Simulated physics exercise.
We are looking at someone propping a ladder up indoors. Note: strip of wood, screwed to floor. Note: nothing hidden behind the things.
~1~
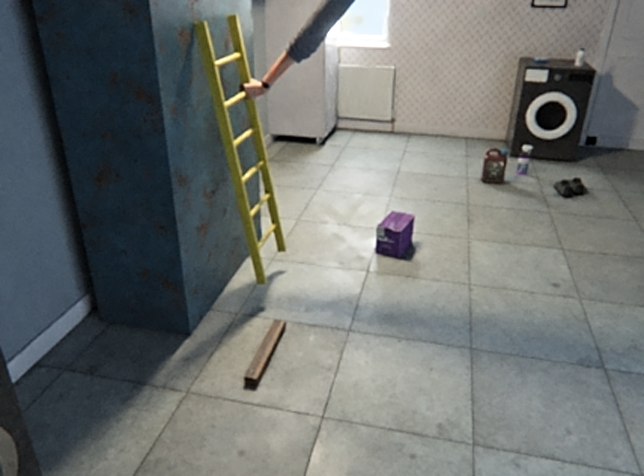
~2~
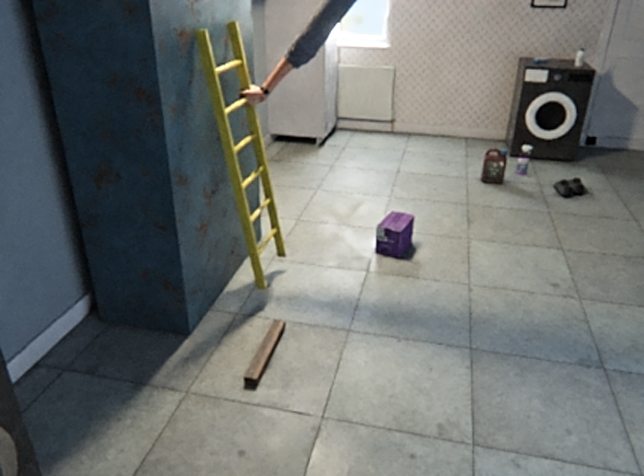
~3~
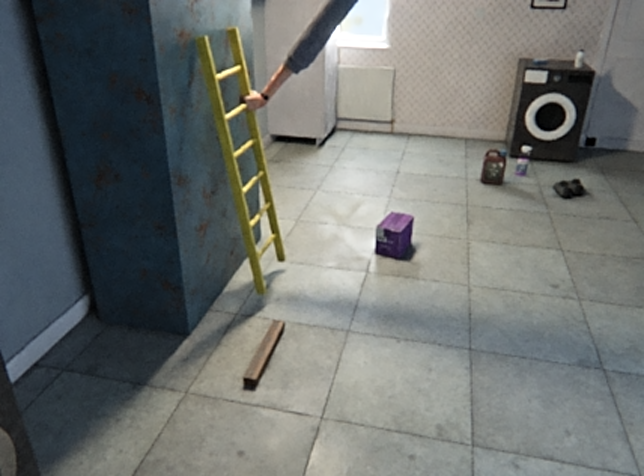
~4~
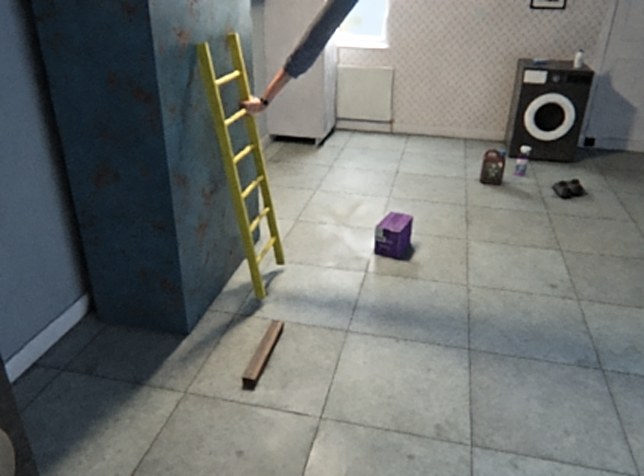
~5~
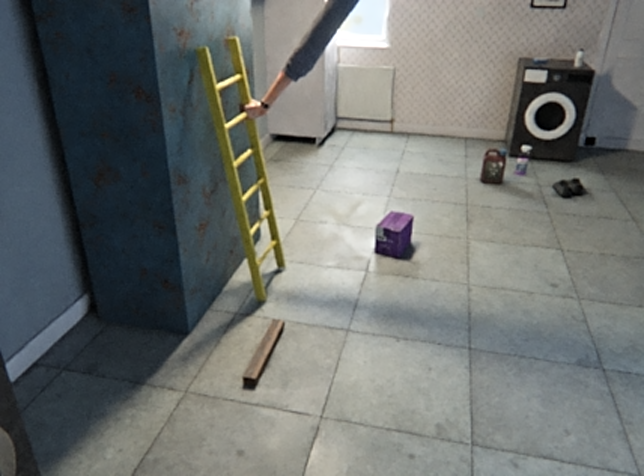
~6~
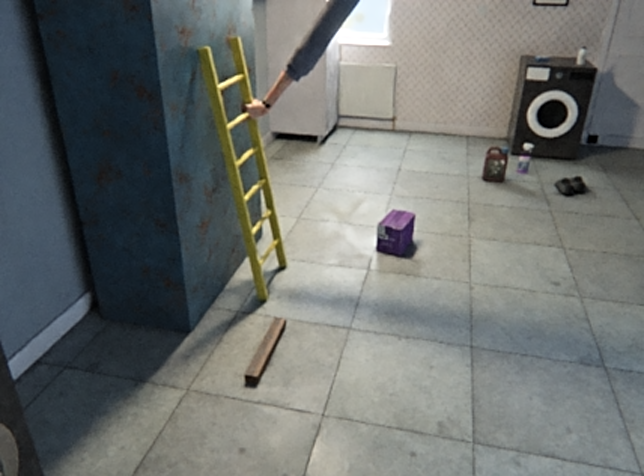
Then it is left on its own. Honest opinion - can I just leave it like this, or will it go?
You can leave it.
Then, 0.34 s on from there, yellow ladder at rest near (250, 174).
In the end, the yellow ladder holds its place, near (250, 174); the other things unmoved.
